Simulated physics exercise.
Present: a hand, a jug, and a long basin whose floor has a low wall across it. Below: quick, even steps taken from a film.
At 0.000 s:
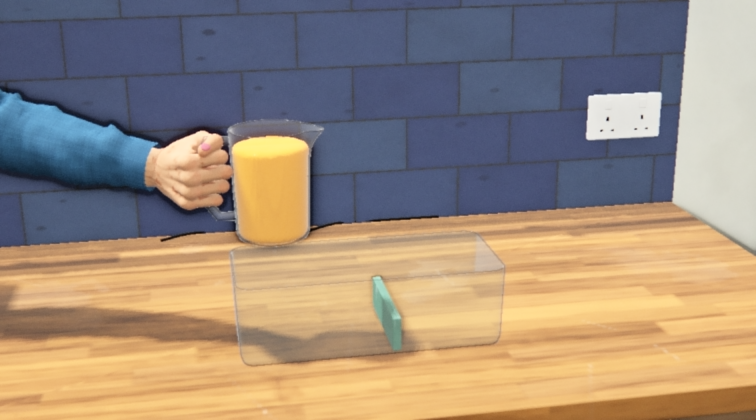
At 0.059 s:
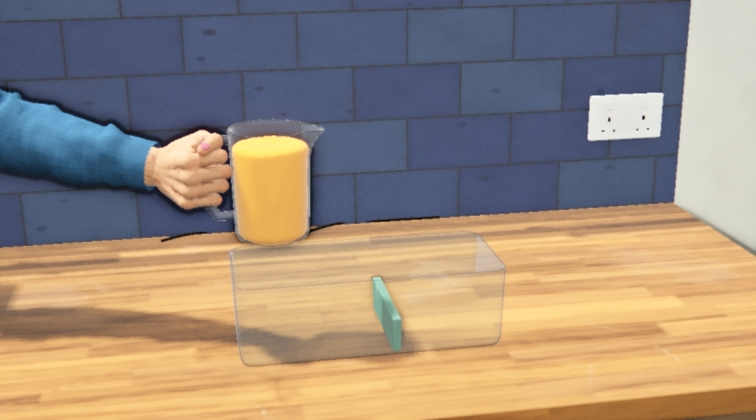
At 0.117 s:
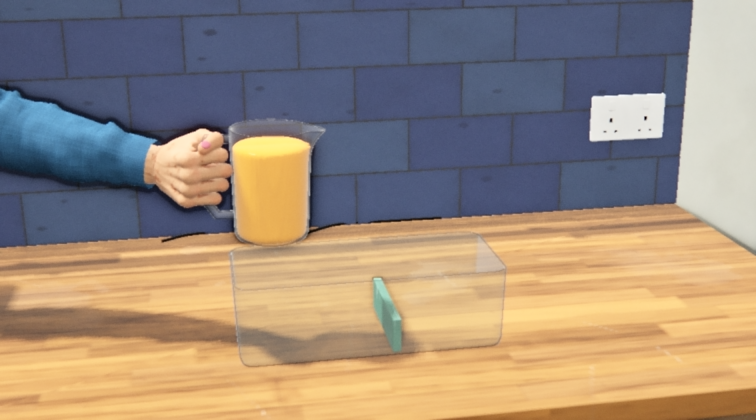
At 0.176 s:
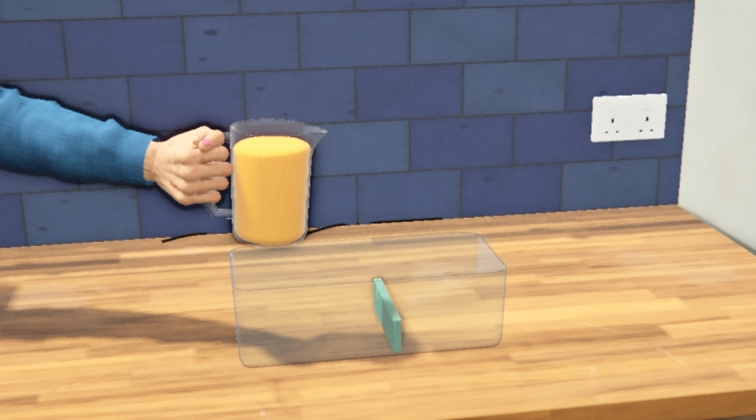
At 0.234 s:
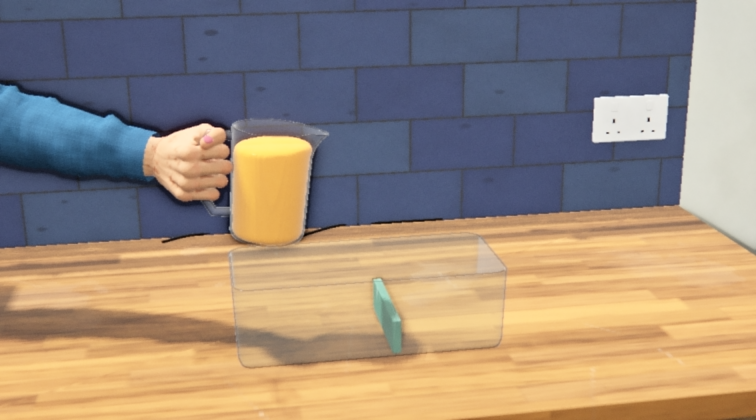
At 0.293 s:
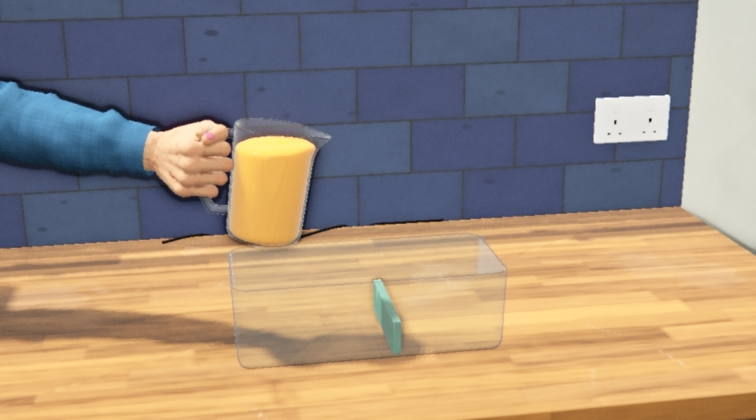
A hand slightly tilts a clear jug of orange liquid rightward above a clear basin.
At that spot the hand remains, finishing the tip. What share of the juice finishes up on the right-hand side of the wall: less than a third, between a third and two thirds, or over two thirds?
Well, the amount right of the wall reaches a third without passing two thirds.
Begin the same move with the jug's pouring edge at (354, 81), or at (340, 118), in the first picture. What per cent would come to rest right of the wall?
One after the other: 95 %, 75 %.
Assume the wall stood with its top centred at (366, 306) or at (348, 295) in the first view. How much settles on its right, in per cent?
Try 1: About 80 percent; try 2: About 95 percent.
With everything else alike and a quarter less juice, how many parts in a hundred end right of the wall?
I'd reckon close to 20 %.
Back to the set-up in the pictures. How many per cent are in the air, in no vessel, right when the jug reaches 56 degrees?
I'd put it at roughly 10 percent of it.
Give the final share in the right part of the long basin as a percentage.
Estimate: Some 40 per cent.
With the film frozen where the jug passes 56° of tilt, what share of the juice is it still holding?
90 per cent, roughly.
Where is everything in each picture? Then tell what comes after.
In the first frame, tilt 0°; pouring edge (324, 127); surface from (232, 148) to (308, 143); the long basin's rim runs from (233, 269) to (491, 250); the wall's top is at (386, 298).
In the second frame, tilt 0°; pouring edge (324, 128); surface from (231, 147) to (308, 143).
In the third frame, tilt 1°; pouring edge (325, 129); surface from (232, 147) to (309, 144).
In the fourth frame, tilt 3°; pouring edge (327, 130); surface from (233, 147) to (310, 144).
In the fifth frame, tilt 6°; pouring edge (328, 132); surface from (234, 147) to (312, 144).
In the sixth frame, tilt 9°; pouring edge (331, 136); surface from (236, 147) to (316, 144).
A moment on, the jug is tipped part way and 90 per cent is still to pour, 0 is left of the wall and 2 right of it.
Next, the jug is tipped on its side and 45 per cent is still to pour, 12 is left of the wall and 29 right of it.
Then the jug is tipped right over and 6 per cent is still to pour, 50 is left of the wall and 41 right of it.
Later the jug is tipped right over and 0 per cent is still to pour, 57 is left of the wall and 42 right of it.
At rest 57 per cent lies left of the wall, 42 right of it and 1 outside.
